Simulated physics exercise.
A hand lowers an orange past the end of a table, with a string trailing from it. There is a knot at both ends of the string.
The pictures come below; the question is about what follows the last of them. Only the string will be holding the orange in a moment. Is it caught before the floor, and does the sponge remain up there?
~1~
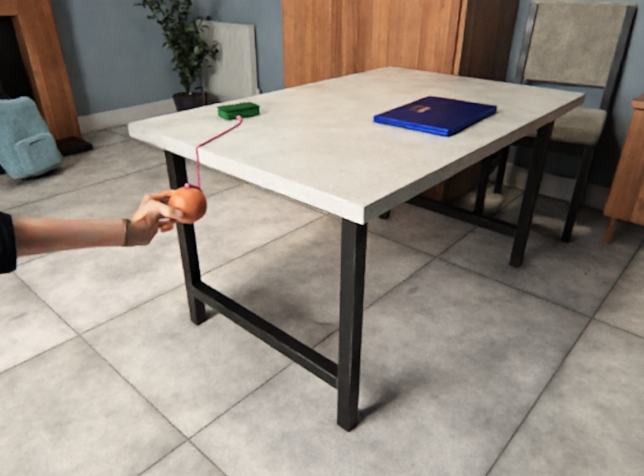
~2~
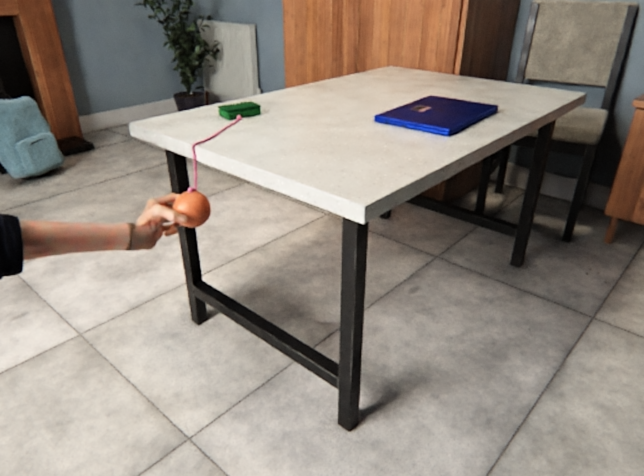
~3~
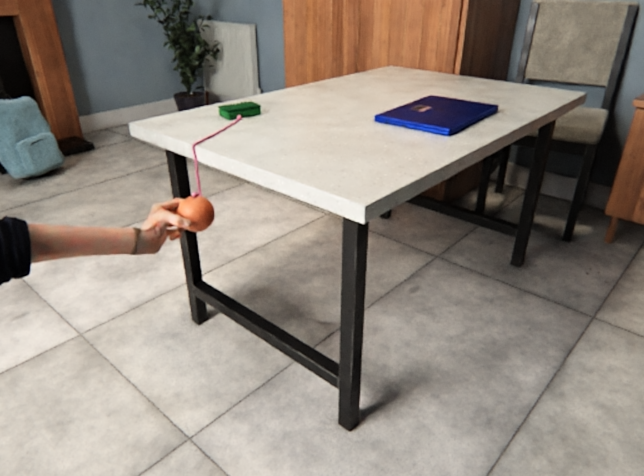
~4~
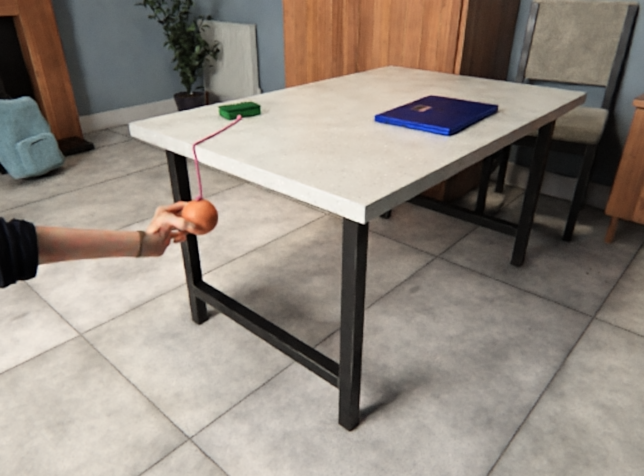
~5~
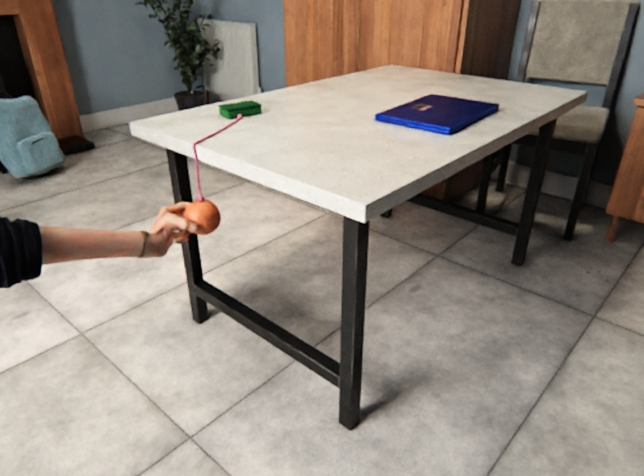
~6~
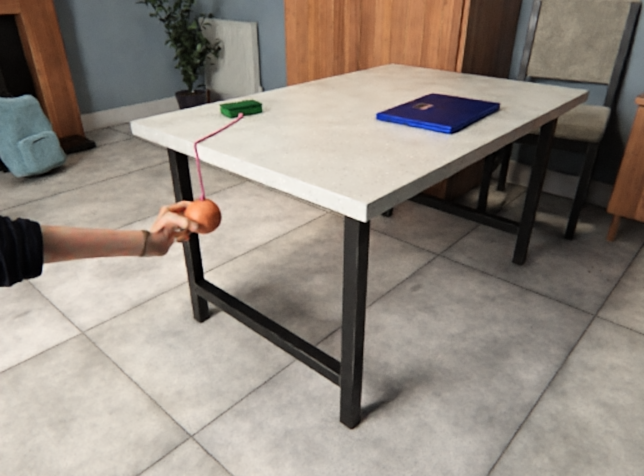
Well, the orange falls all the way; as for the sponge, it tumbles off after it.
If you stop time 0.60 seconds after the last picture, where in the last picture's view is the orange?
Near (200, 284).
Then, 0.32 s on from there, orange off the ground near (215, 303); laptop in place; sponge tugged along near (220, 121).
Then, 0.60 s on from there, orange off the ground near (200, 284); laptop in place; sponge over the edge.
Then, 0.94 s on from there, orange on the floor near (168, 330); laptop in place; sponge down on the floor.
In the end, orange on the floor near (159, 364); laptop in place; sponge down on the floor. The orange lands on the floor and the sponge follows it down.
